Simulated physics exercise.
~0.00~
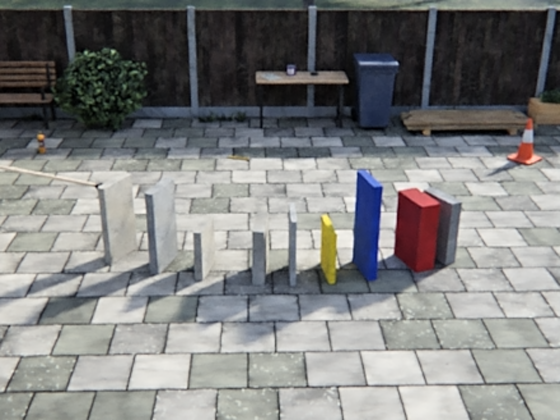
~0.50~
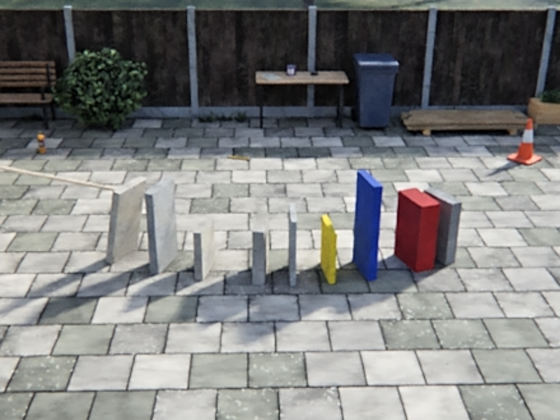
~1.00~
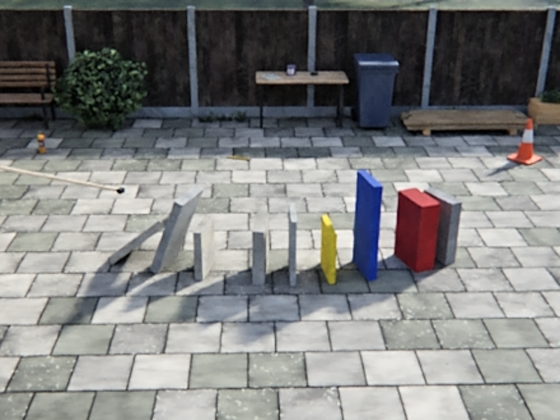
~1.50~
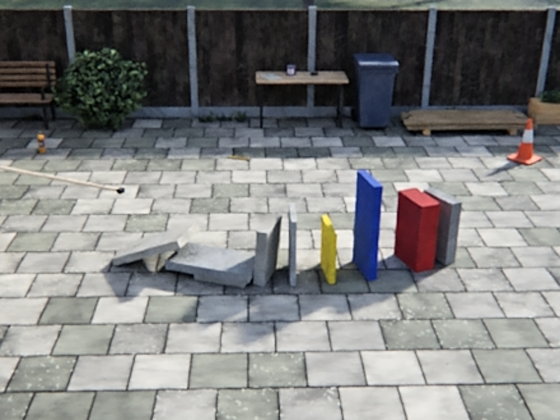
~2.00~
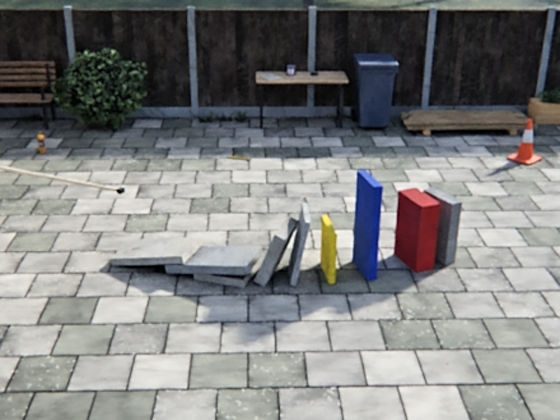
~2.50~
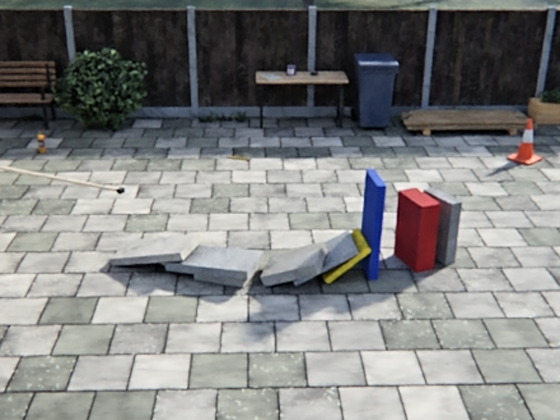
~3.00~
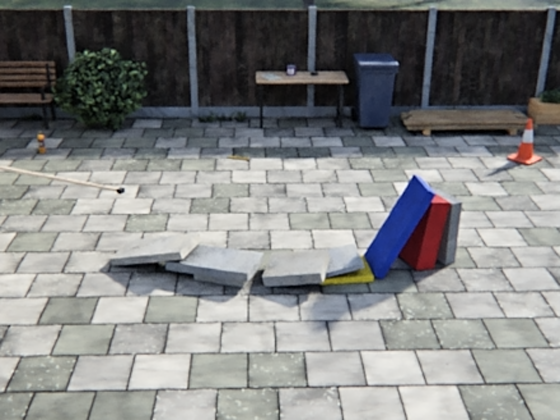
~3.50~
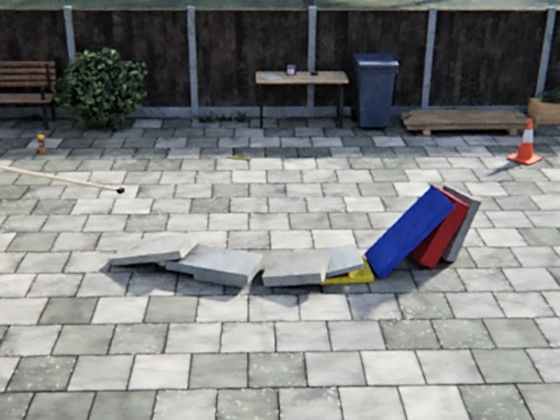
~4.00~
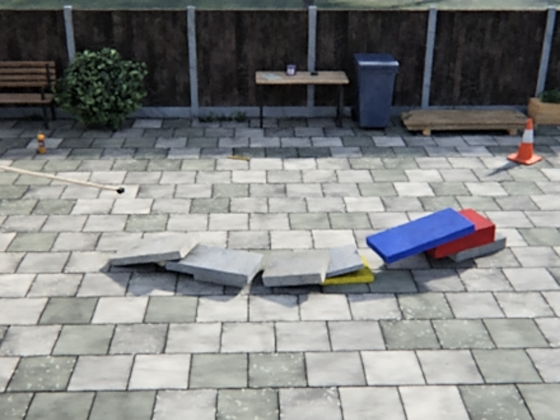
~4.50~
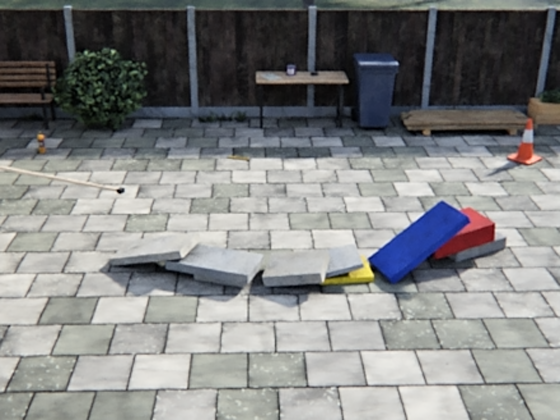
The clip shows a pole nudging the leftmost of a curved row of upright slabs on a paved yard, toppling the grey ones in turn, then the yellow, blue and red ones and the last grey one, until none stands and the blue slab rests tilted against the fallen red one.
